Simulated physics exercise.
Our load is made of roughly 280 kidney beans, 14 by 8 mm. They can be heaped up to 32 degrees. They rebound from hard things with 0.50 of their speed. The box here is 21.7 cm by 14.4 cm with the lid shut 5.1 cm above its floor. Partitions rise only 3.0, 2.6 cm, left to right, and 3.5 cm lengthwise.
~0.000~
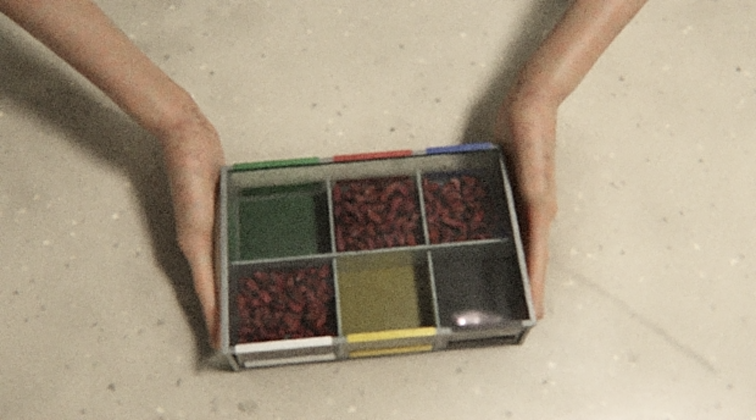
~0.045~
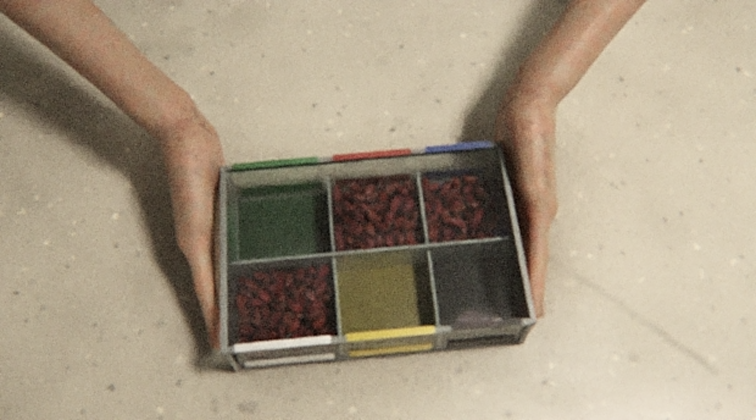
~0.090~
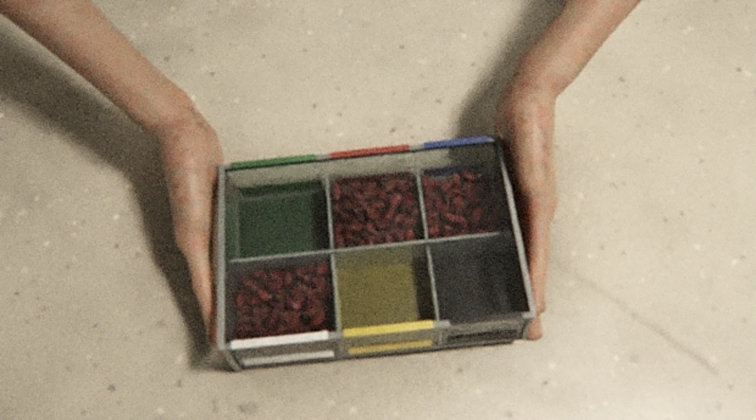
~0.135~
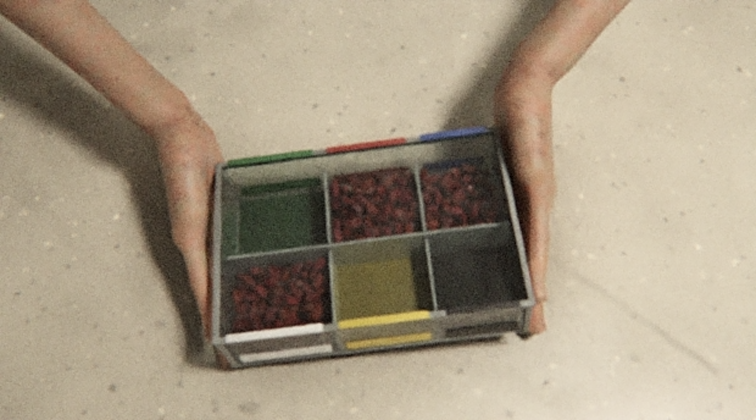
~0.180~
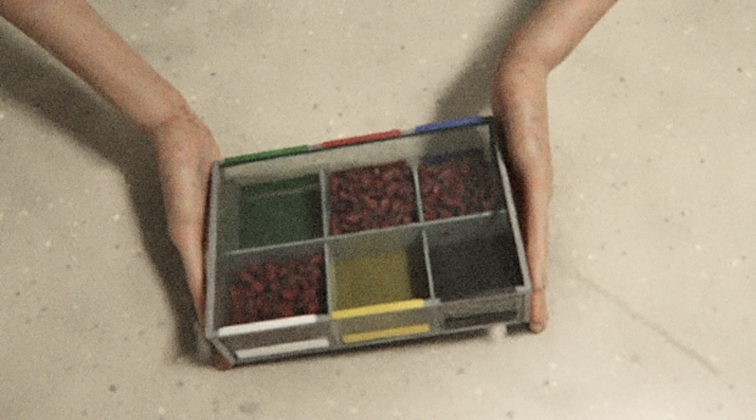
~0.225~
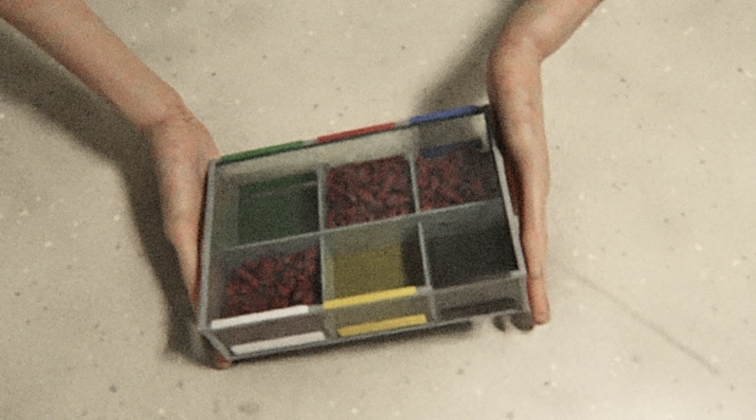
At the start, two hands hold a six-compartment box level over a pale speckled surface, with dark red beans in three sections. The hands then tilt it, slowly at first and then more clearly, lifting its right side and exposing more of the front, while the beans stay in their sections.
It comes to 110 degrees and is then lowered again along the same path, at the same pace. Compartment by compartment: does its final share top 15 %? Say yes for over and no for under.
Result: Red: Crosses the line, blue: Stays behind the line, green: Crosses the line, yellow: Stays behind the line, white: Crosses the line, black: Stays behind the line.
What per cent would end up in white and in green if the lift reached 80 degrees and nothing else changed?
White: 35; green: 20 (per cent).
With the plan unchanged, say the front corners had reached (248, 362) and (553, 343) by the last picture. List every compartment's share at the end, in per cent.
Final shares: Red 15%, blue 30%, green 0%, yellow 5%, white 30%, black 20%.
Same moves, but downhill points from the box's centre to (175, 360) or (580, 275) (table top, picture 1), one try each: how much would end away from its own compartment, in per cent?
That would be close to 60 per cent and then close to 75 per cent.
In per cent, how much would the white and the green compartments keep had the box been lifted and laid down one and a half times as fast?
White 35 %; green 30 %.
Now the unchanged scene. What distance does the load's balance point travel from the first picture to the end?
Roughly 4.5 cm.
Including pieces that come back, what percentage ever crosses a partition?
Something like 40 per cent of the pieces.
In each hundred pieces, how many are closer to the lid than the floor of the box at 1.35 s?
I'd say around 60 percent of the pieces.
Then, at 1.35 s, tilt 110 degrees; red 35 %, blue 15 %, green 15 %, white 35 %.
After 2.10 s, tilt 50 degrees; red 25 %, blue 5 %, green 30 %, white 35 %.
After 2.88 s, tilt 0 degrees; red 25 %, blue 5 %, green 30 %, white 35 %.
By 3.4 s all is still; red 25 %, blue 5 %, green 30 %, yellow 0 %, white 35 %, black 0 %.
